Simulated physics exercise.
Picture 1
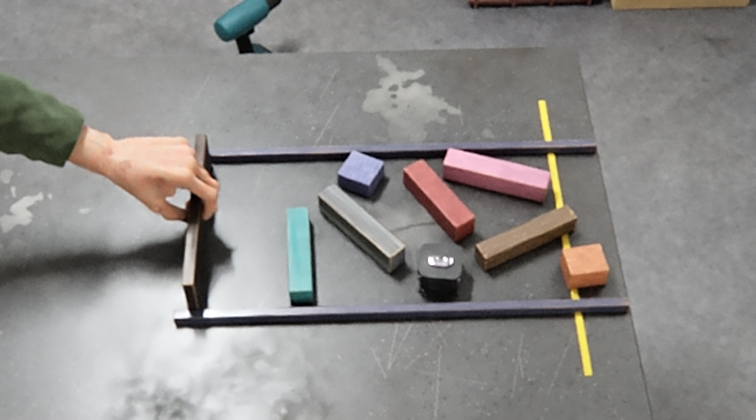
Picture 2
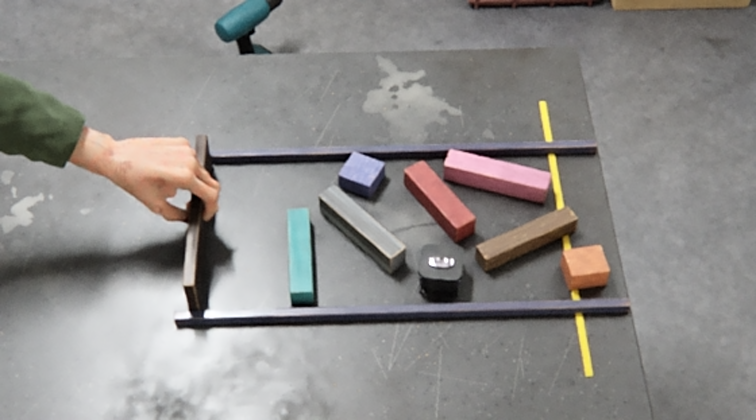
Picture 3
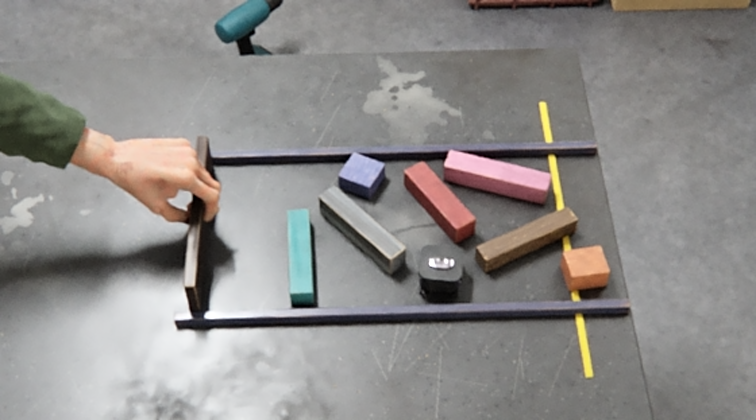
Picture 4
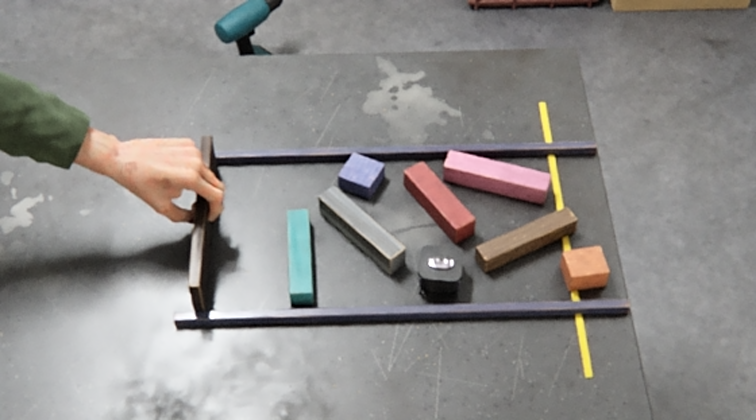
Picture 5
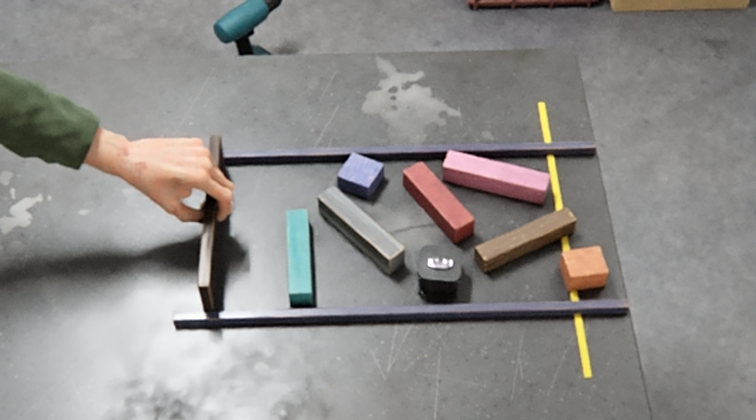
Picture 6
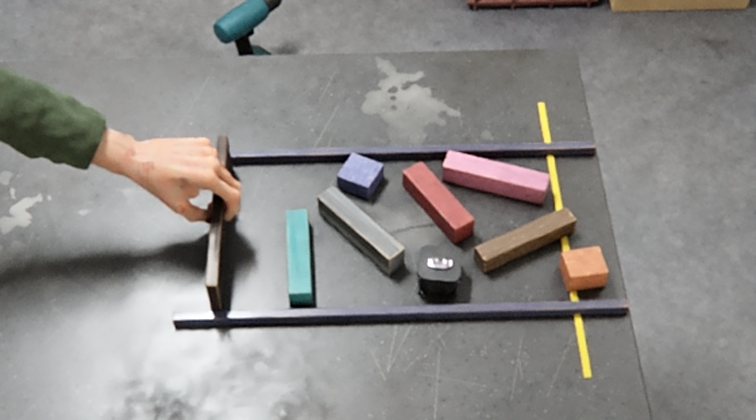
The video shows a hand holding a dark board upright between two rails on a table, then sliding it slightly right toward scattered coloured blocks, bars and a black case, which stay still near a yellow tape line.
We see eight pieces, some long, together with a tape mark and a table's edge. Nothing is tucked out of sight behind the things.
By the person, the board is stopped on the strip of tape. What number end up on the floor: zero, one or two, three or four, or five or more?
Falls: Three or four.
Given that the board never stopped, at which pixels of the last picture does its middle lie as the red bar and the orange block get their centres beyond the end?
The middle is at (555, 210) when it's the red bar, and at (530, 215) when it's the orange block.
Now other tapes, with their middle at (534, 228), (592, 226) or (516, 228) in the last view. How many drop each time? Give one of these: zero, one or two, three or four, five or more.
Tape by tape, the falls would be either three or four, then more than four, then one to two.
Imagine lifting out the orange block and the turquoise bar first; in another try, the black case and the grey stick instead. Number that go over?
The count is 2 in the first case and 2 in the second.
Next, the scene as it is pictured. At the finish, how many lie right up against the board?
Result: 2 in all.
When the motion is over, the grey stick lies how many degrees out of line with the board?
Roughly 5°.
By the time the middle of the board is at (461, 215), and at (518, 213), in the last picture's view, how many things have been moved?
7, then 8.
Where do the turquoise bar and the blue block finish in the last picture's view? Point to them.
About (579, 249), and about (570, 162).
Soon after, none off yet; orange block at rest near (583, 269); brown bar at rest near (525, 239); pink bar at rest near (496, 178).
After that, none off yet; orange block at rest near (583, 269); brown bar displaced a little near (562, 231); pink bar displaced about its own width near (565, 178).
In the end, the number that fall off is three or four; gone, red bar, pink bar, brown bar and orange block.
